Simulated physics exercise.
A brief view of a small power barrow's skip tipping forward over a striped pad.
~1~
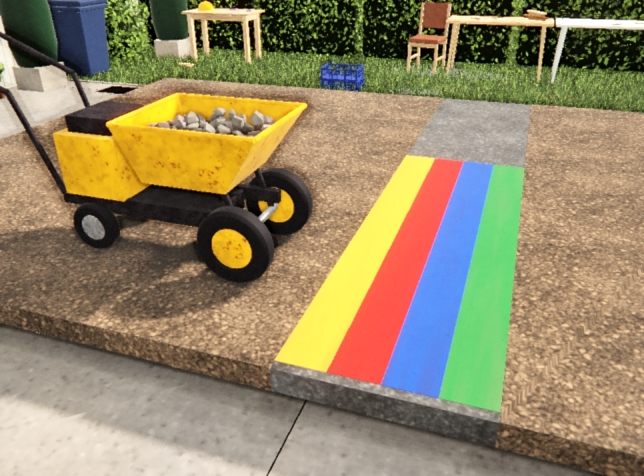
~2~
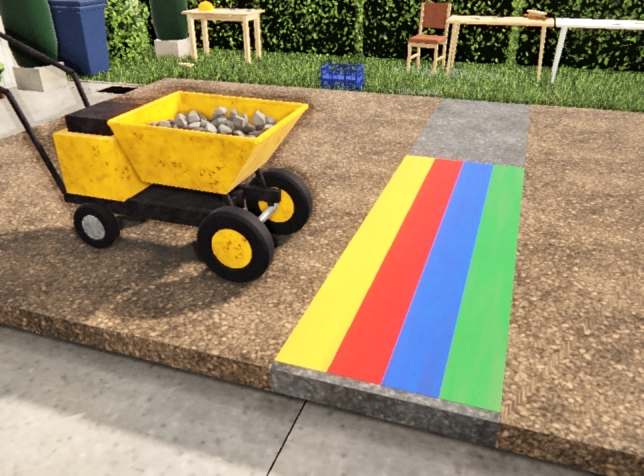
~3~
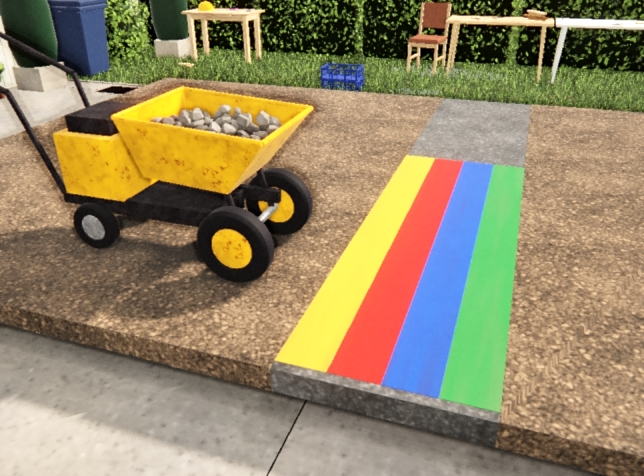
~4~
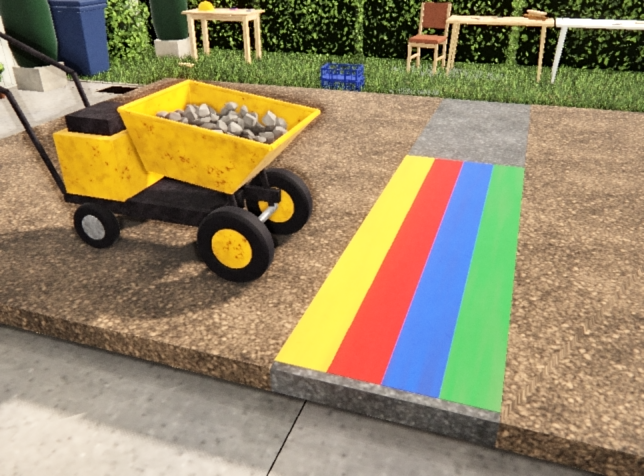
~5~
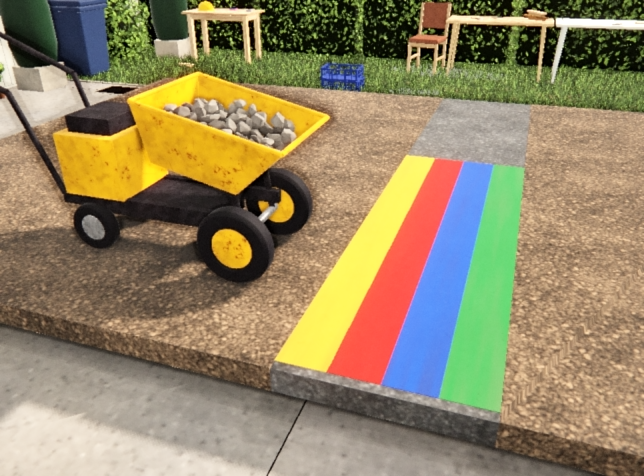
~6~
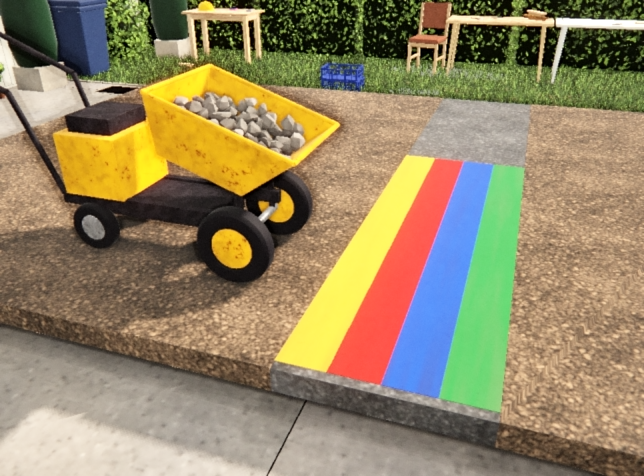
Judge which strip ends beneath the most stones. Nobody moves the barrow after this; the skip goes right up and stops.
Beneath the most stones: The red strip.
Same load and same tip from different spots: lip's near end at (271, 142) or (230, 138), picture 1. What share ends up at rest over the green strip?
About 10 per cent first, about 0 per cent second.
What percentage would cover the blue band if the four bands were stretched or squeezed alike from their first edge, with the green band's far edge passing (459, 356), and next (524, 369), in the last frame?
The first gives around 30 %, the second around 20 %.
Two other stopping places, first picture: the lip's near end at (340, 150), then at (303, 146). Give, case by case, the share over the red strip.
0 and 20 in a hundred, in that order.
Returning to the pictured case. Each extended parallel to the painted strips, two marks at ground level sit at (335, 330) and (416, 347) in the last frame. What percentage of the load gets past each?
In order, some 80 % then some 20 %.
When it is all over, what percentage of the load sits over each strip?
Yellow strip = 15 %; red strip = 40 %; blue strip = 20 %; green strip = 10 %.
Just after the last frame, skip tipped steeply; every one in the skip.
A moment on, skip tipped right over; the larger part in the skip; just a few over the yellow strip; about a tenth over the red strip.
Further on, skip tipped right over; roughly a quarter in the skip; about a tenth over the yellow strip; roughly a third over the red strip; roughly a quarter over the blue strip; about a tenth over the green strip; just a few off the paint.
When it is over, skip tipped right over; about a tenth in the skip; roughly a quarter over the yellow strip; roughly a third over the red strip; roughly a quarter over the blue strip; about a tenth over the green strip; just a few off the paint.
